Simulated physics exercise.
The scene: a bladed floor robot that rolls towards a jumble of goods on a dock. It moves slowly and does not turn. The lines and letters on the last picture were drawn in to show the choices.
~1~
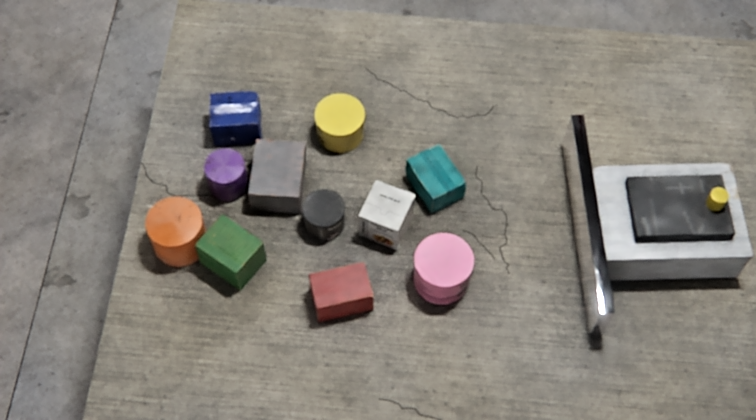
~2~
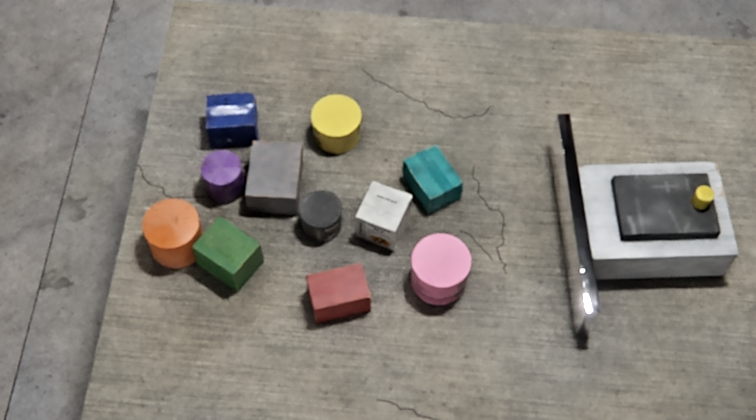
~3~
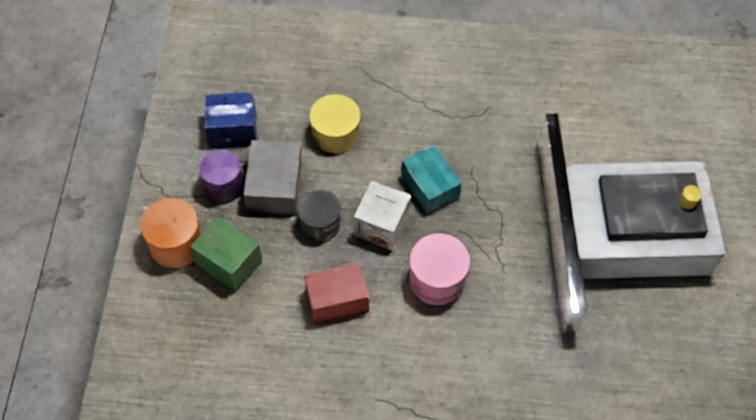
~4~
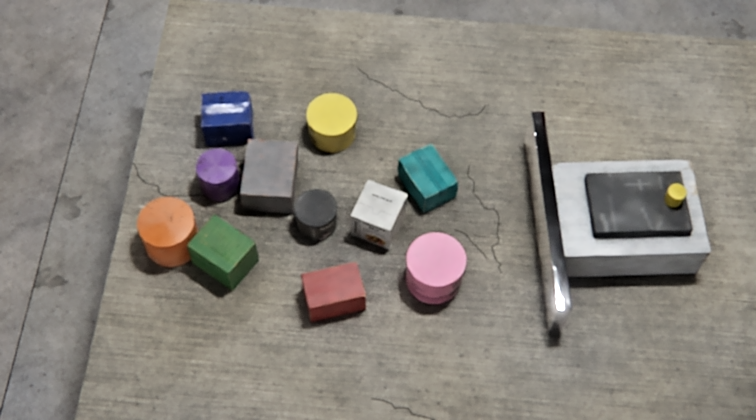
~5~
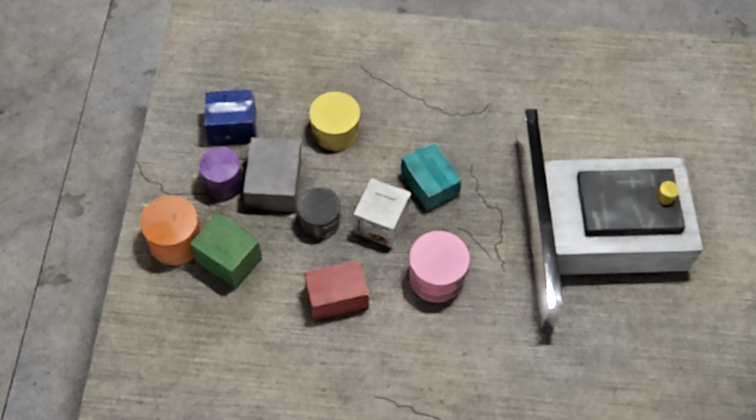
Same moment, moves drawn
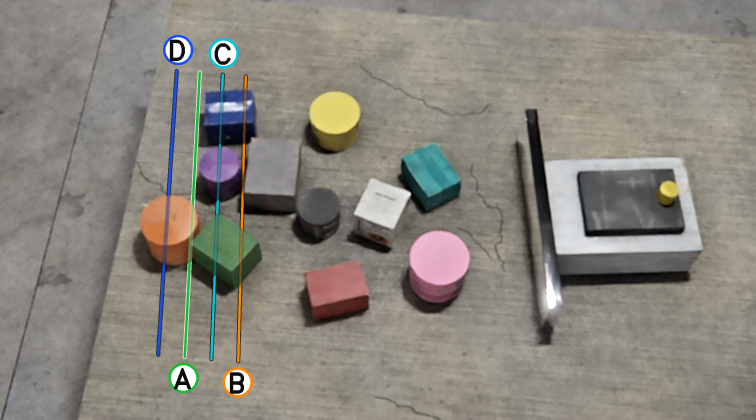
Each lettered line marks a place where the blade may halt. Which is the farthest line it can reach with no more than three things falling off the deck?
It can go as far as C.
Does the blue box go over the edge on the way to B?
By then, no.
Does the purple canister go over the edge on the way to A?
Yes.
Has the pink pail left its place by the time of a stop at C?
Yes.
On the marked copy, A at (193, 204); B at (242, 208); C at (217, 206); D at (168, 202).
Following C. Soon after the start, robot (505, 191); pink pail (391, 268); turquoise box (394, 173).
Later, robot (387, 182); orange canister (167, 229); purple canister (185, 158).
In the end, robot (296, 175); orange canister over the edge; purple canister over the edge; two fallen.
As for the rest, A drops four; B is within the limit but short; D drops six.
